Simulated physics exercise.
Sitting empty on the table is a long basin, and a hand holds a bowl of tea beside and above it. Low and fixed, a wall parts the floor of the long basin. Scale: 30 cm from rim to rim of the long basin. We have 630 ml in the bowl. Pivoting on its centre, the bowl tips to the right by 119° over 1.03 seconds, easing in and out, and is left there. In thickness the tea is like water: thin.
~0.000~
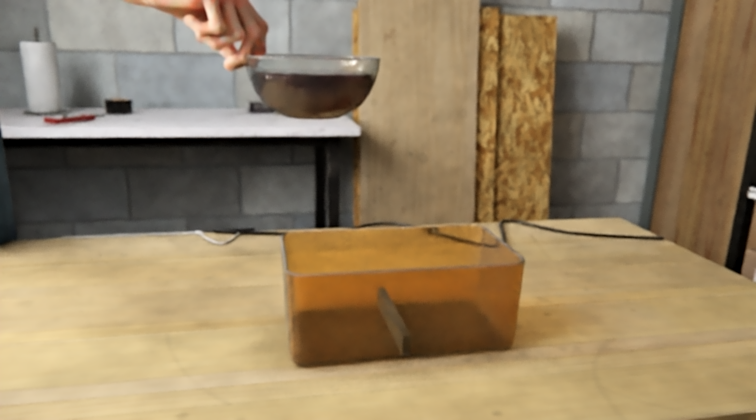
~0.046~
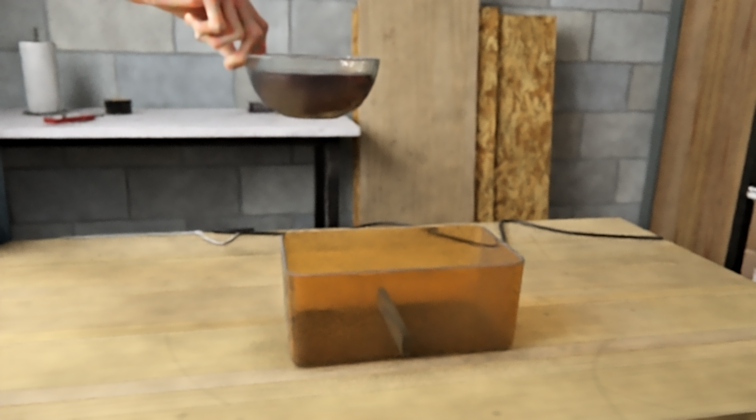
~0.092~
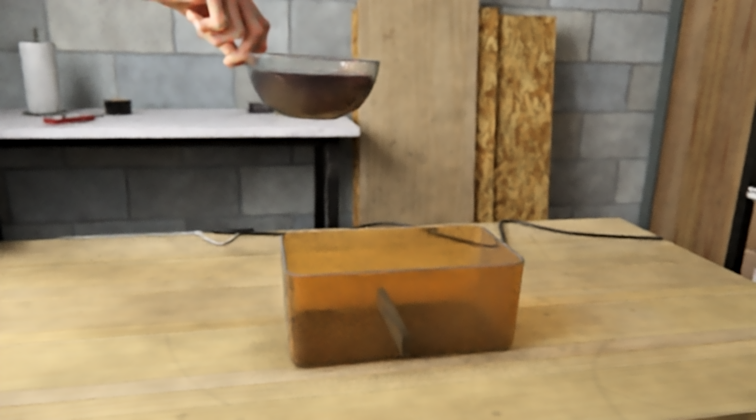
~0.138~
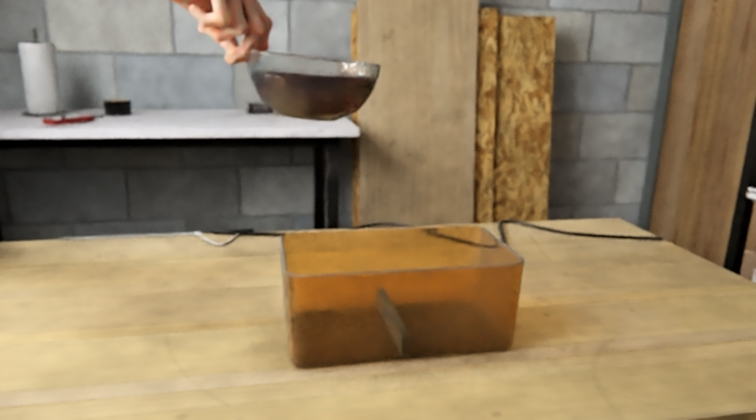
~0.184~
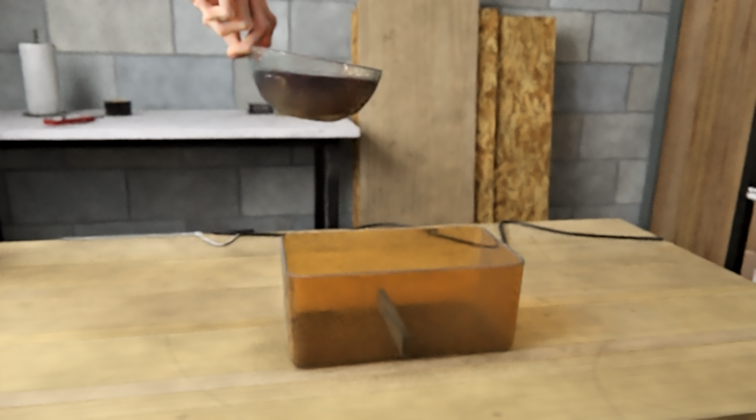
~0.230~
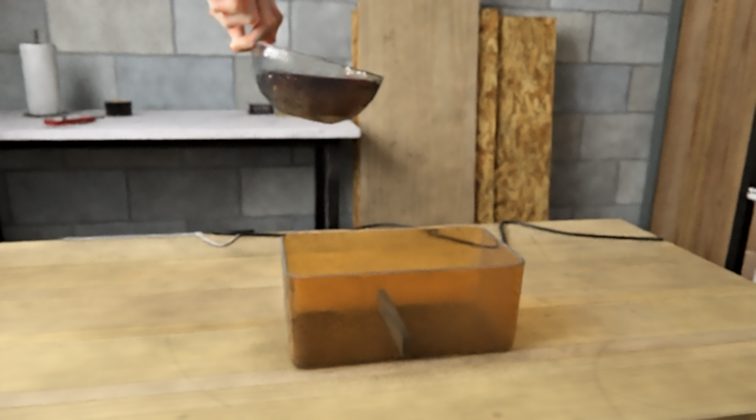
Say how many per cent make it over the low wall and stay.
About 71 per cent makes it over and stays.
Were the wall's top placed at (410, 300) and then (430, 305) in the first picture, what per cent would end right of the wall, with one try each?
65 in a hundred, followed by 35 in a hundred.
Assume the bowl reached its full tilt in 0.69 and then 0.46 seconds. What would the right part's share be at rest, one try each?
Roughly 60 per cent the first time and 50 per cent the second.
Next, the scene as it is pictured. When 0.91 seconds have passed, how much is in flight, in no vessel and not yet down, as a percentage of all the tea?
6 per cent, roughly.
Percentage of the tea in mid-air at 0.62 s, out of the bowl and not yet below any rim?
54 %.
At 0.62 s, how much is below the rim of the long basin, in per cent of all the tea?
Near 16 in a hundred.
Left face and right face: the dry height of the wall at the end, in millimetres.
Left about 20 mm, right about 8 mm.
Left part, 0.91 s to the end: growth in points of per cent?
About 6 percent.
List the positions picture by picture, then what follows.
It leans 0°; its right rim is at (377, 60); the tea meets the walls at (251, 72) and (372, 74); the long basin's rim runs from (284, 253) to (503, 243); the wall's top is at (393, 310), in the first frame.
It leans 1°; its right rim is at (377, 61); the tea meets the walls at (250, 71) and (372, 74), in the second frame.
It leans 2°; its right rim is at (378, 63); the tea meets the walls at (250, 71) and (372, 75), in the third frame.
It leans 5°; its right rim is at (378, 67); the tea meets the walls at (251, 71) and (372, 77), in the fourth frame.
It leans 9°; its right rim is at (380, 72); the tea meets the walls at (253, 71) and (374, 79), in the fifth frame.
It leans 14°; its right rim is at (381, 78); the tea meets the walls at (256, 71) and (376, 79), in the sixth frame.
Then, 0.62 s in, the tilt is 78° and 29 per cent is still to pour, 0 is left of the wall and 17 right of it.
Then, 0.91 s in, the tilt is 115° and 0 per cent is still to pour, 21 is left of the wall and 73 right of it.
Then, 1.21 s in, the tilt is 119° and 0 per cent is still to pour, 26 is left of the wall and 72 right of it.
Then, 1.53 s in, the tilt is 119° and 0 per cent is still to pour, 27 is left of the wall and 71 right of it.
Finally, 27 per cent lies left of the wall, 71 right of it and 1 outside.
